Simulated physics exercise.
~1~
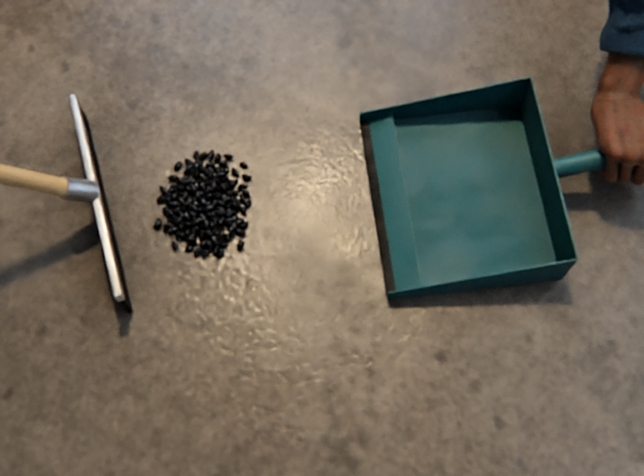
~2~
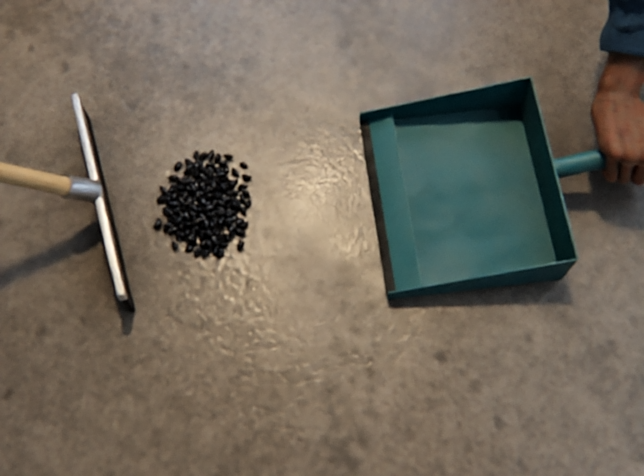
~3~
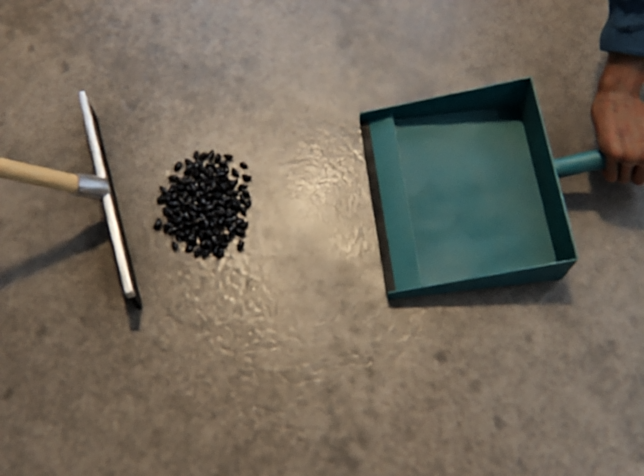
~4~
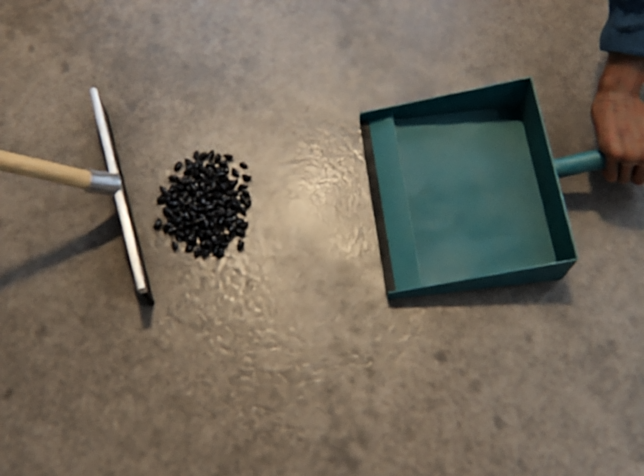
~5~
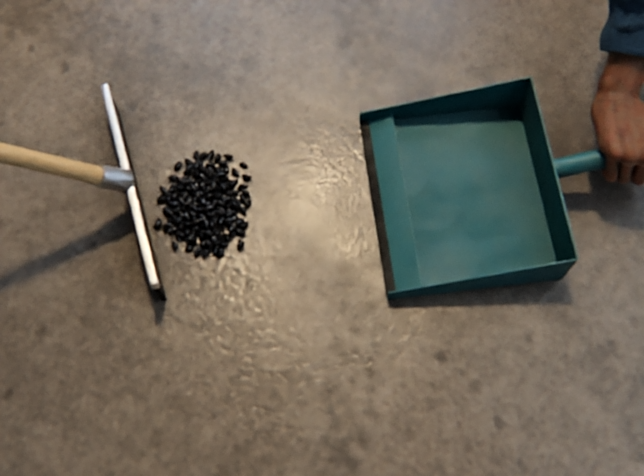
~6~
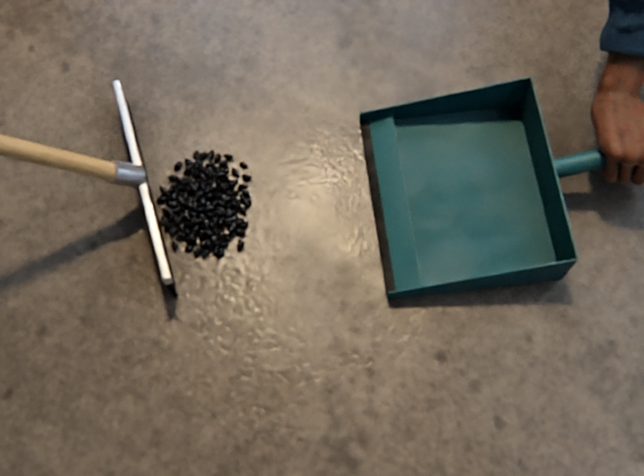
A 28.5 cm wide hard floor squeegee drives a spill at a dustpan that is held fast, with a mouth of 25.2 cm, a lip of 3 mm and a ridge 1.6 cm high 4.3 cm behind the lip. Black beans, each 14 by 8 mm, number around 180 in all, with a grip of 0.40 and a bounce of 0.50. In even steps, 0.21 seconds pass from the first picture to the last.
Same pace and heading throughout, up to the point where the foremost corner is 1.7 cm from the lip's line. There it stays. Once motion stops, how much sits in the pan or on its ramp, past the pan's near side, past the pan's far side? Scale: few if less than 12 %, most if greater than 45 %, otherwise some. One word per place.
Pan - some; near side - few; far side - some.
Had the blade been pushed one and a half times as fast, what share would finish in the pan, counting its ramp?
Then roughly 25 per cent.
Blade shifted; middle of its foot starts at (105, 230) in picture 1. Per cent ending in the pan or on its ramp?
20 per cent, roughly.
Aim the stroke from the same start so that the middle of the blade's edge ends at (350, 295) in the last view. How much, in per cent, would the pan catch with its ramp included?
About 0 per cent.
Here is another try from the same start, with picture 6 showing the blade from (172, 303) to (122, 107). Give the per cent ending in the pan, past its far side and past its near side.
Split: Pan = 5, far = 10, near = 0.
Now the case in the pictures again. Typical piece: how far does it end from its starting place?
22 cm or thereabouts.
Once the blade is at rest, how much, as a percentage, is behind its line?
I'd say close to 5 per cent.
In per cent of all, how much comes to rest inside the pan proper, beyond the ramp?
Around 0 percent.
Then, 0.32 s after the last picture, middle of the blade 17 cm from the lip; 0 % over the lip, far side 5 %, near side 0 %.
Then, 0.53 s after the last picture, middle of the blade 9 cm from the lip; 0 % over the lip, far side 15 %, near side 0 %.
Then, 0.86 s after the last picture, middle of the blade 4 cm from the lip; 20 % over the lip, far side 25 %, near side 0 %.
In the end, pan 20 %, near side 0 %, far side 25 %, in front of the lip or behind the blade 55 %.
